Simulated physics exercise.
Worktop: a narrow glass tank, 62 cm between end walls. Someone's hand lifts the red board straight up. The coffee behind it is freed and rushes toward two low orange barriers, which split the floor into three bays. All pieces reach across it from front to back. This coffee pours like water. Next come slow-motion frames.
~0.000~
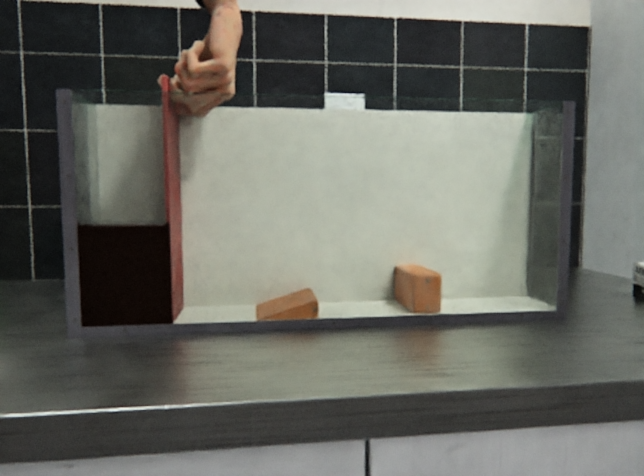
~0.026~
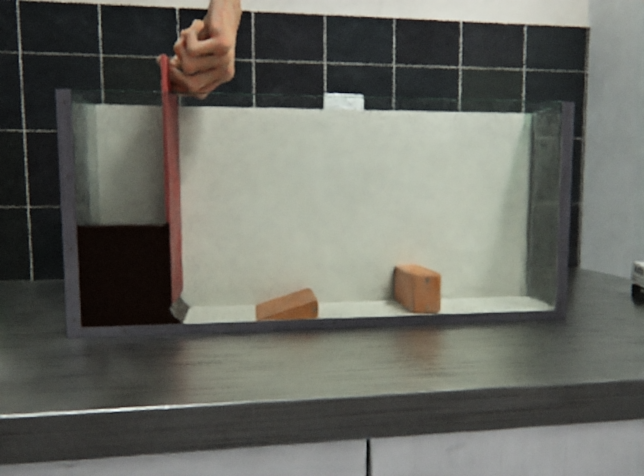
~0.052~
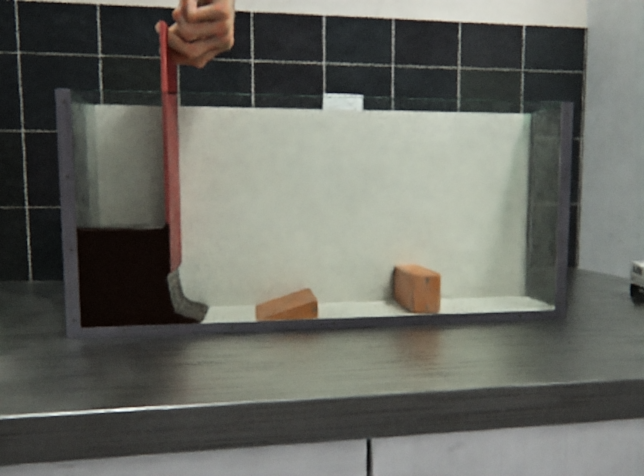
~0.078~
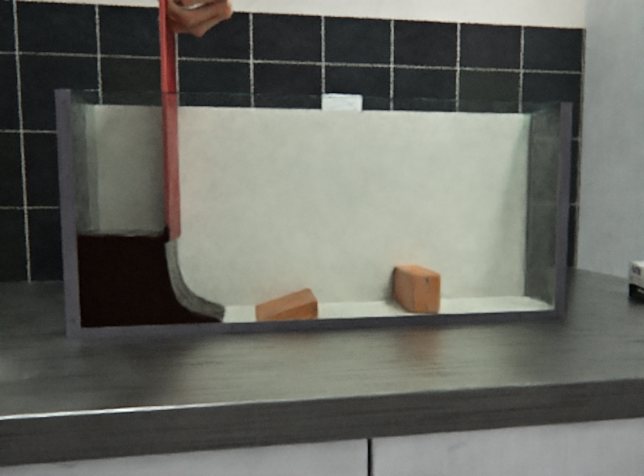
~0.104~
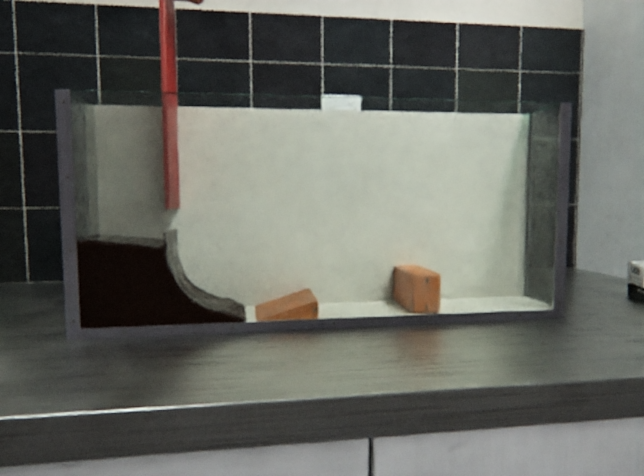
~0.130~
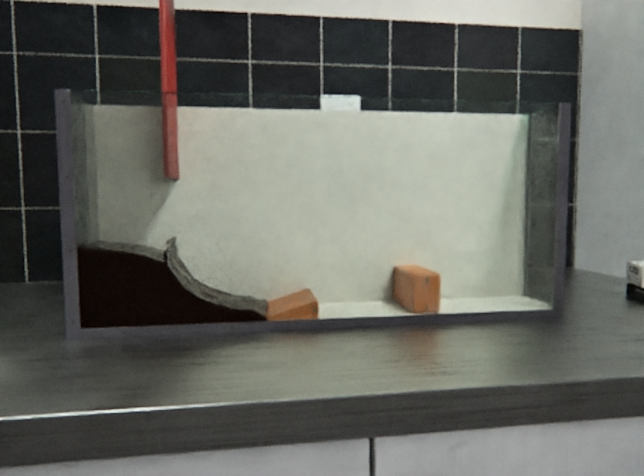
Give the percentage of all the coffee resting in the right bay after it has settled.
Close to 6 per cent.
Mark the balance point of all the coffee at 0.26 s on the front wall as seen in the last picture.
Centre of mass (last view): Approx. (206, 303).
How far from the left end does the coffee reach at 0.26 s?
About 38 cm.
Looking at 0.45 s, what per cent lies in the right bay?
I'd say near 0 per cent sits there.
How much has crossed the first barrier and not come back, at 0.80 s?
Near 54 in a hundred.
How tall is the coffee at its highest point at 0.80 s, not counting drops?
Not counting spray, it tops out near 5.0 cm.
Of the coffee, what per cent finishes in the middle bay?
About 30 %.
Then, 0.26 s in, the shares are 85, 15 and 0 per cent from left to right.
Then, 0.45 s in, the shares are 59, 40 and 1 per cent from left to right.
Then, 0.80 s in, the shares are 47, 48 and 5 per cent from left to right.
Finally, the split from left to right is 64, 31 and 6 per cent.
